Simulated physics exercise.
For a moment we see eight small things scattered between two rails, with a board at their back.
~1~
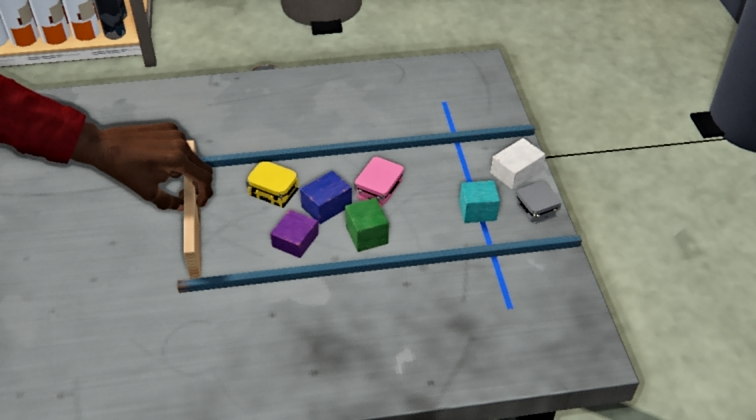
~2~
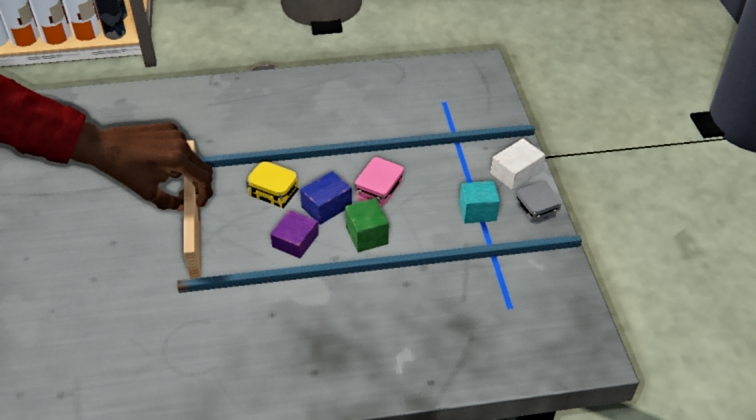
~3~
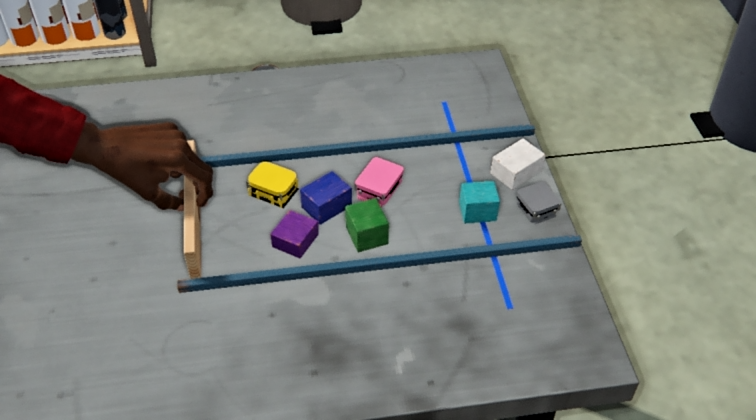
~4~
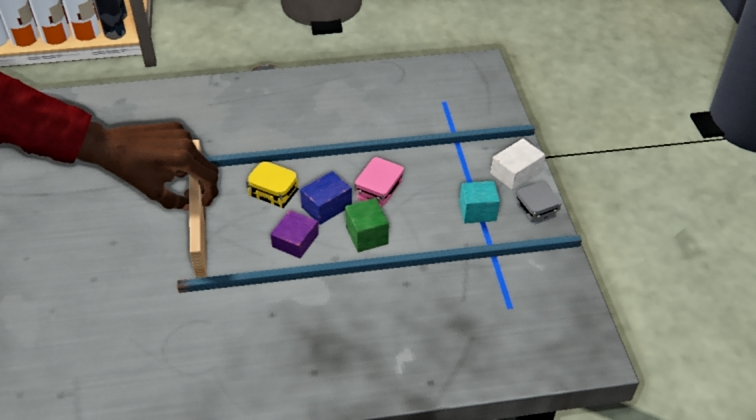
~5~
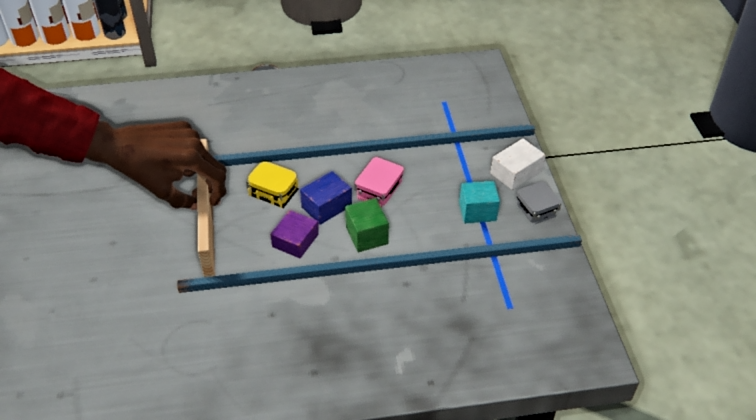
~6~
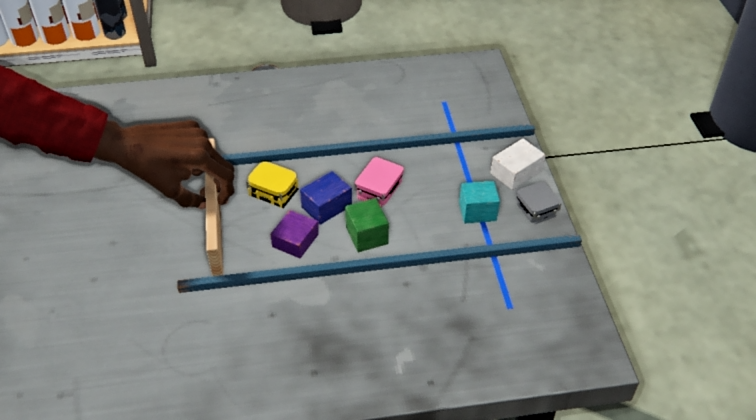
Hand resting on a wooden board, then sliding it slightly right between two blue rails toward scattered colourful blocks and small cases.
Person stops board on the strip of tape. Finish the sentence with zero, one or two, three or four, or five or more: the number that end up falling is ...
The number that end up falling is one or two.
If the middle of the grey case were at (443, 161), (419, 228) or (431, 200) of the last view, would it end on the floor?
Grey case: Safe; safe; safe.
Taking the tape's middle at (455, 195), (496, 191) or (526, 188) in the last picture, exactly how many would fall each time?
First 1, then 3, then 5.
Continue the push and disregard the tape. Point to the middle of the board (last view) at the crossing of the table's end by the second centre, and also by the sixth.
First: Around (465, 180). Next: Around (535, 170).
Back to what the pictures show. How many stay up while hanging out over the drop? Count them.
Overhanging ones - 1.
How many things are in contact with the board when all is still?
At rest, 3 are in contact.
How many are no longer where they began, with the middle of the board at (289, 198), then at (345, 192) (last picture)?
Tally at point one: 3; at point two: 5.
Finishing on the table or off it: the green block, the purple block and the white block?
Each one: The green block is not lost, the purple block is not lost, the white block ends up down.
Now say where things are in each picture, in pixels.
In the first picture, grey case (537, 204); white block (518, 164); turquoise block (479, 202); board (192, 208); tape (473, 193).
In the second picture, white block (518, 164); purple block (295, 234).
In the third picture, turquoise block (479, 202); yellow case (273, 185).
In the fourth picture, grey case (537, 204); blue block (326, 198).
In the fifth picture, white block (518, 164); board (206, 207).
In the sixth picture, grey case (537, 204); white block (518, 164); turquoise block (479, 202); board (214, 206); tape (473, 193).
A little later, none off yet; grey case at rest near (537, 204); white block at rest near (518, 164); turquoise block at rest near (479, 202).
When it is over, the number that fall off is one or two; down, white block and grey case.
